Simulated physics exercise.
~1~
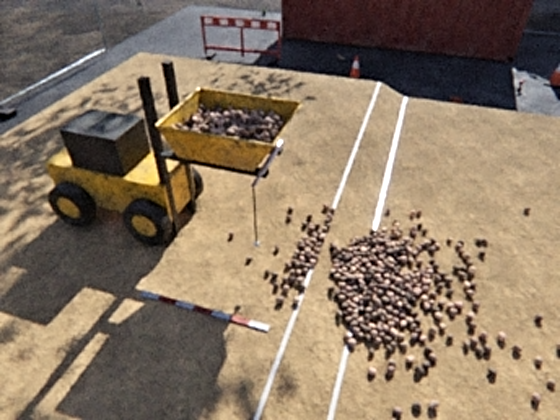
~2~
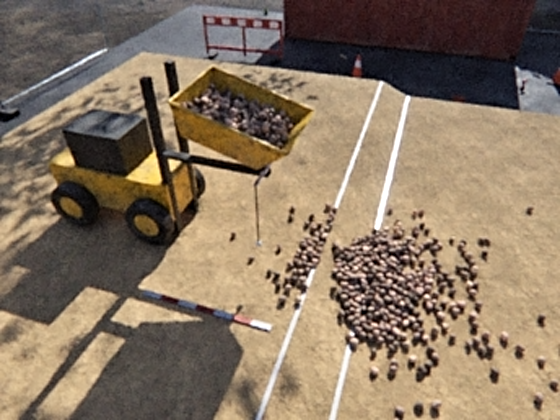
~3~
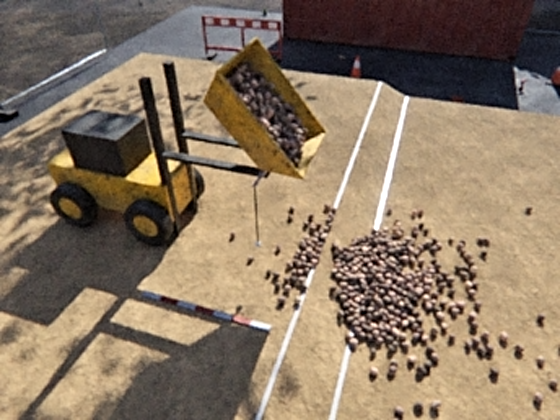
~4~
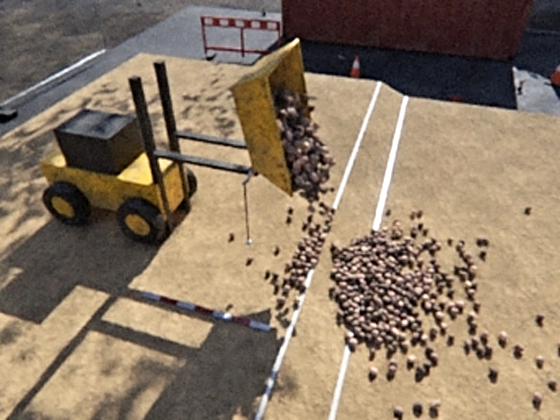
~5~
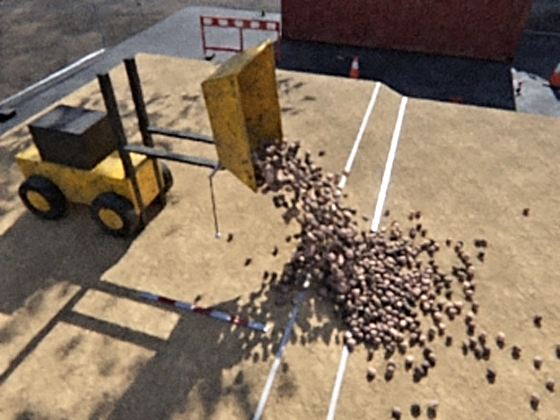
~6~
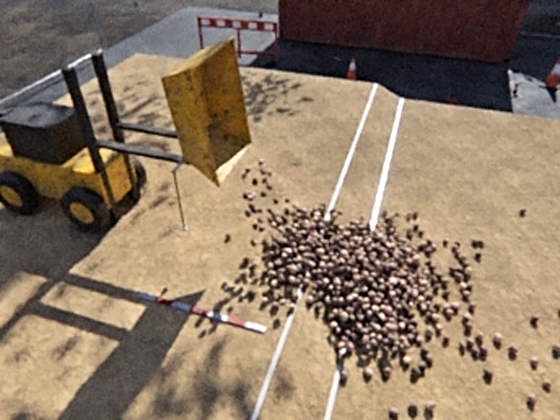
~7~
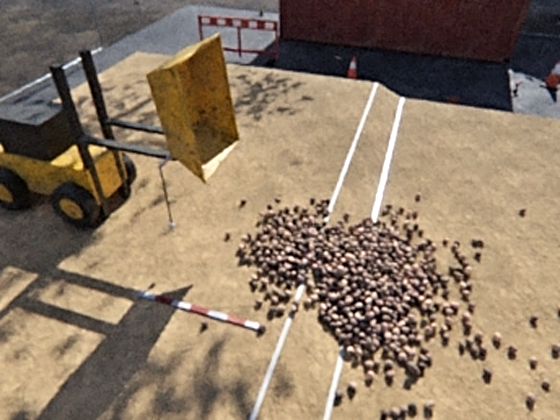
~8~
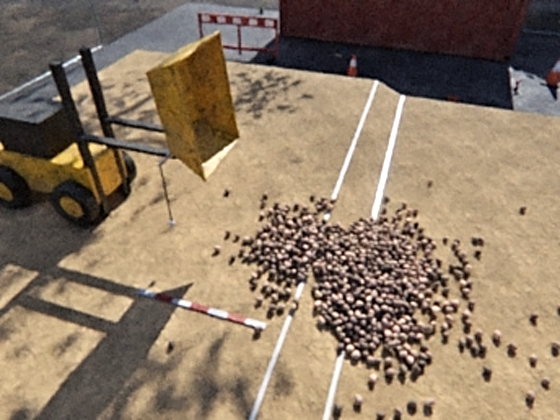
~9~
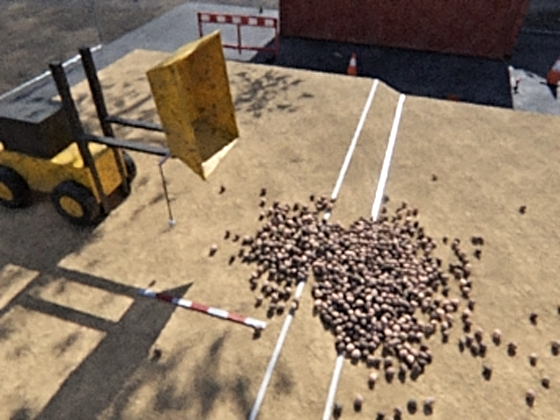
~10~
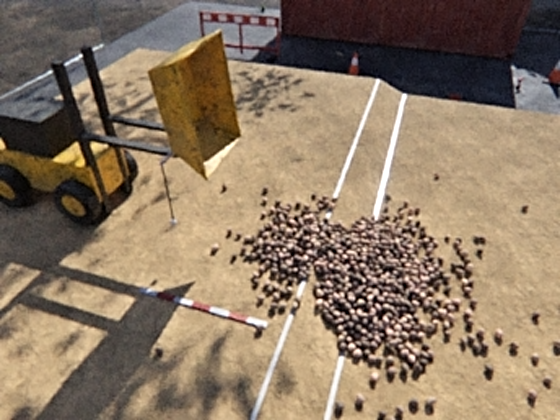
On a sandy yard with a dark red container behind it, a yellow forklift on the left holds up a skip full of brownish rounded stones, while a similar heap already lies across and beyond two white lines. The skip tips to the right, gently at first, then steeply, until stones spill over its lip. As they pour down beside the older heap, the forklift backs away to the left, still tipping out its load. The last stones drop and the two heaps merge into one broad pile. Finally the machine stands still with its emptied skip steeply tilted, and the stones lie spread across both lines.
